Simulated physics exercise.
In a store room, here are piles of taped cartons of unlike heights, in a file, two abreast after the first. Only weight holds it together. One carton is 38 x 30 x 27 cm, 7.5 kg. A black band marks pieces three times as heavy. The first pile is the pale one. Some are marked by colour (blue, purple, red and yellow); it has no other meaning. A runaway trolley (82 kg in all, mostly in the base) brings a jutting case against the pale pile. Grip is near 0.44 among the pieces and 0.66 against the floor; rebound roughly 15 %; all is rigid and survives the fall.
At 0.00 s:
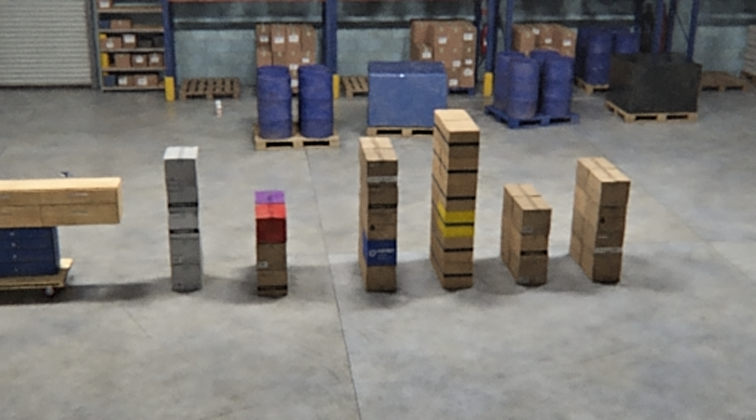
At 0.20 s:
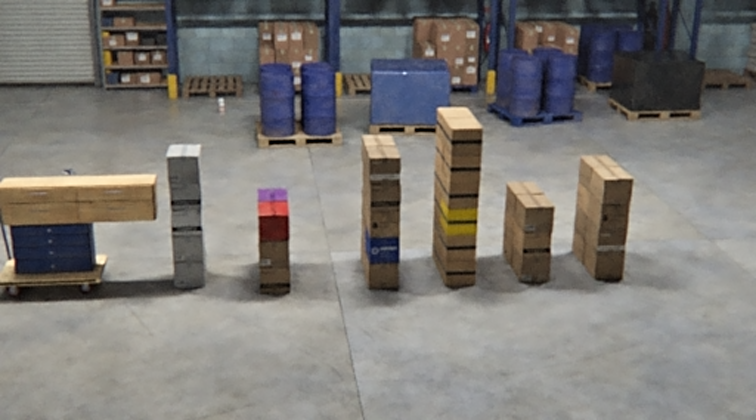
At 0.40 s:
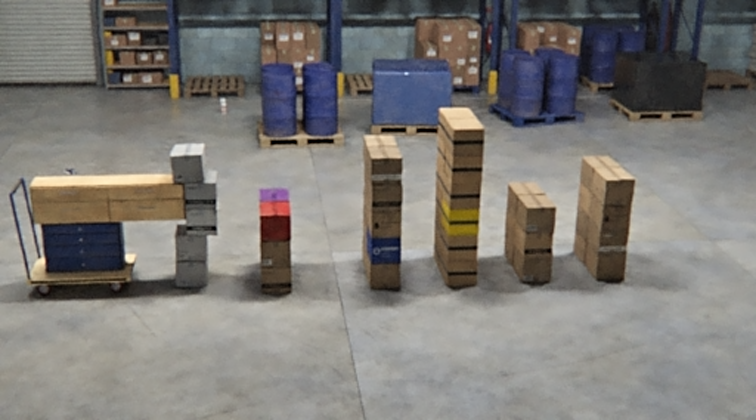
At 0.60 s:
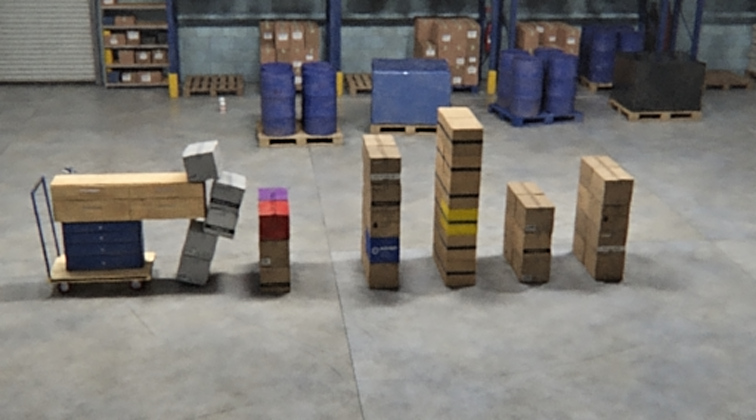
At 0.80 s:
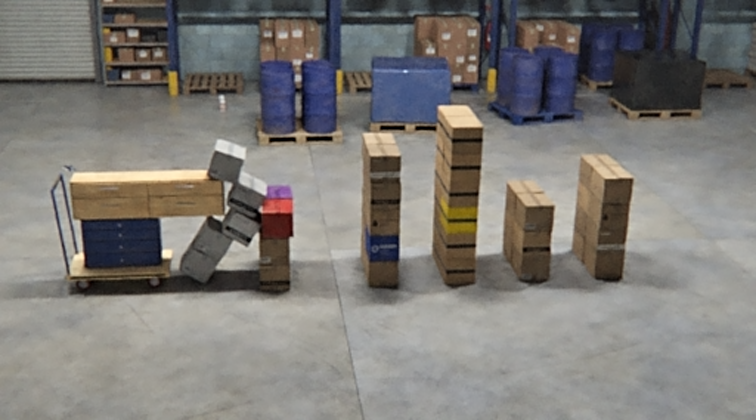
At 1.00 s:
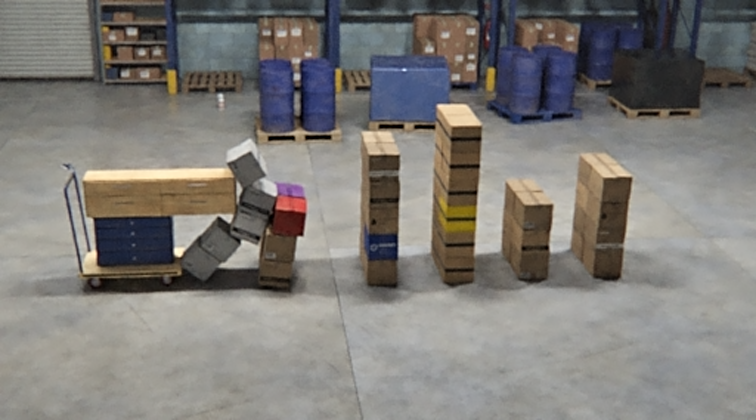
In a warehouse, a loaded trolley rolls right and knocks grey cartons into the next stack.
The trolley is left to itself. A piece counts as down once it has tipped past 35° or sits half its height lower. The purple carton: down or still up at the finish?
The purple carton drops.
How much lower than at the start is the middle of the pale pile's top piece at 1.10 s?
Roughly 10 cm.
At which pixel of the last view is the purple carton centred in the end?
Around (346, 233).
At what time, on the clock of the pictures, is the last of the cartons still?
Near 3.0 s.
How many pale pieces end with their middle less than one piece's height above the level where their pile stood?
2 of them.
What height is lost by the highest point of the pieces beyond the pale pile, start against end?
Roughly 0 cm.
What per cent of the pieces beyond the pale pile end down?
Near 15 per cent.
By 1.10 s, 5 of the pale pile down; none of the 42 other cartons down, 6 disturbed; purple carton tilted 15°; red carton tilted 15°.
By 1.28 s, 5 of the pale pile down; none of the 42 other cartons down, 6 disturbed; purple carton tilted 31°; red carton tilted 32°.
By 1.46 s, 5 of the pale pile down; 6 of the 42 other cartons down; purple carton tilted 54°, 25 cm lower; red carton tilted 53°, 26 cm lower.
By 1.78 s, 5 of the pale pile down; 6 of the 42 other cartons down; purple carton tilted 55°, 34 cm lower; red carton tilted 56°, 34 cm lower.
When it is over (3.1 s), 5 of the pale pile down; 6 of the 42 other cartons down; purple carton tilted 53°, 34 cm lower; red carton tilted 53°, 35 cm lower; blue carton moved 33 mm. In pixels of the last frame, middles, purple carton near (346, 233), red carton near (349, 249).
